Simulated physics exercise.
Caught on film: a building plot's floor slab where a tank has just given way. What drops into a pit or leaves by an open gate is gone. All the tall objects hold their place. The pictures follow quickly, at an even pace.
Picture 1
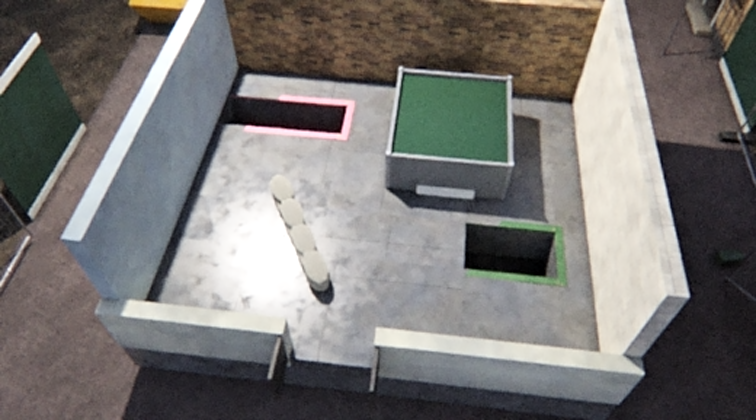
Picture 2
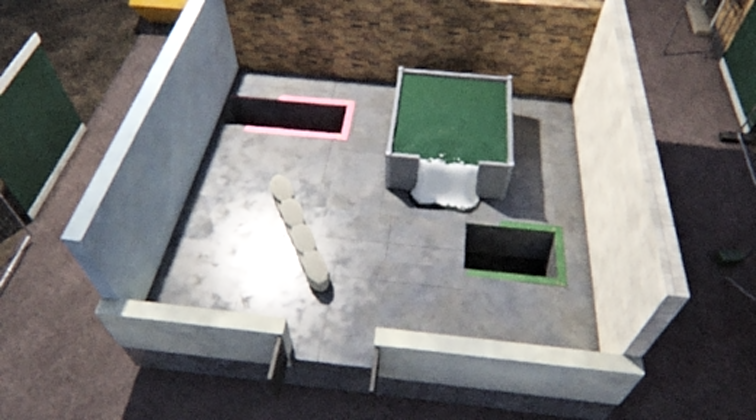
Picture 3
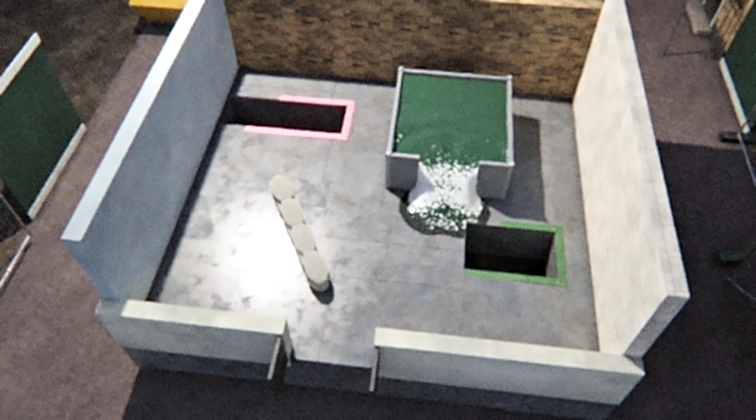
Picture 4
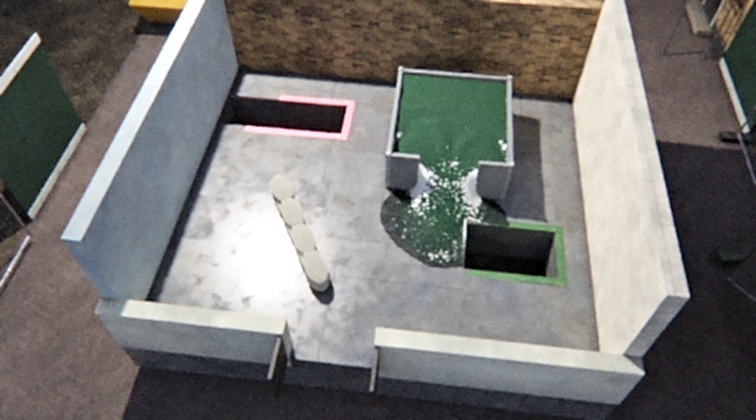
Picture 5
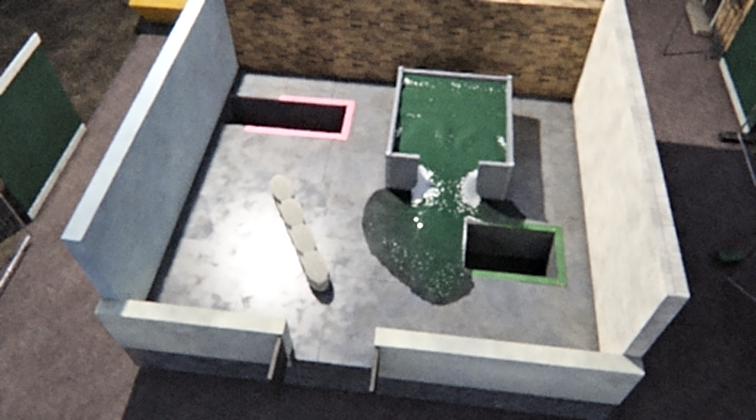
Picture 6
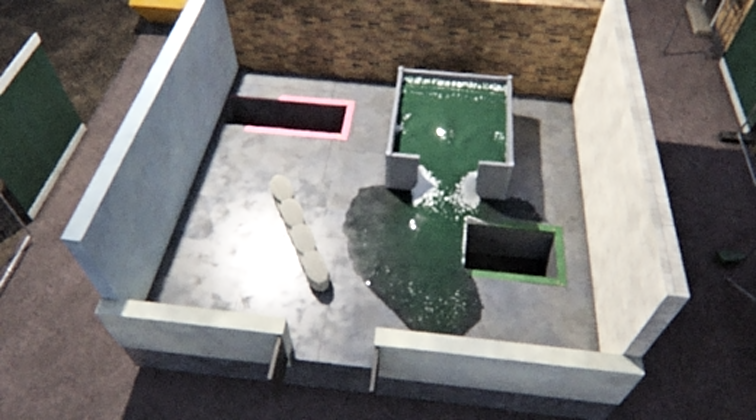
Green water bursting from the front of a square tank, foaming through the gap and spreading across a walled grey floor slab.
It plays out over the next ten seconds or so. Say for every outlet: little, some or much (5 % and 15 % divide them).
One by one: The gate takes over 15 %; the pink pit takes under 5 %; the green pit takes over 15 %.
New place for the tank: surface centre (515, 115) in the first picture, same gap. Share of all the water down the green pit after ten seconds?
Roughly, in per cent: Green 75.
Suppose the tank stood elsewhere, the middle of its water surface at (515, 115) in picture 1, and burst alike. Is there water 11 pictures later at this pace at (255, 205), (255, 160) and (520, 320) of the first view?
One after the other: Dry, dry, free of water.
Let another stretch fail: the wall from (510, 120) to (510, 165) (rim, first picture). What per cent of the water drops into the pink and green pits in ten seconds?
Roughly, in per cent: Pink 15, green 30.
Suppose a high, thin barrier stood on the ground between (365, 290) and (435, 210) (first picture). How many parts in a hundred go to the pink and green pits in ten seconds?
In per cent: Pink 10, green 45.
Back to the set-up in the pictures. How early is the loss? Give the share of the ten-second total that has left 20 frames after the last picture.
Roughly 50 per cent.
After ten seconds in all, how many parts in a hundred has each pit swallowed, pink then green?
About 0 and 36 per cent.
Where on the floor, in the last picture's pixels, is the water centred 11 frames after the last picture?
Roughly at (442, 186).
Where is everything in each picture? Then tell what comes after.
In the first picture, the water tank at (452, 117) is whole and still.
In the second picture, the front is at (475, 205), out from the gap at (446, 180).
In the third picture, the front is at (463, 233), out from the gap at (446, 181).
In the fourth picture, water pours out at (446, 182) and has run to (450, 263).
In the fifth picture, water pours out at (446, 182) and has run to (444, 299).
In the sixth picture, water pours out at (446, 181) and has run to a hidden place.
A moment on, water covers 25 % of the floor; the gate 1 %, the pink pit 0 %, the green pit 8 %.
Next, water covers 30 % of the floor; the gate 5 %, the pink pit 0 %, the green pit 13 %.
Then, water covers 40 % of the floor; the gate 11 %, the pink pit 0 %, the green pit 19 %.
Later, water covers 55 % of the floor; the gate 18 %, the pink pit 0 %, the green pit 28 %.
In the end, water covers 75 % of the floor; the gate 23 %, the pink pit 1 %, the green pit 36 %.
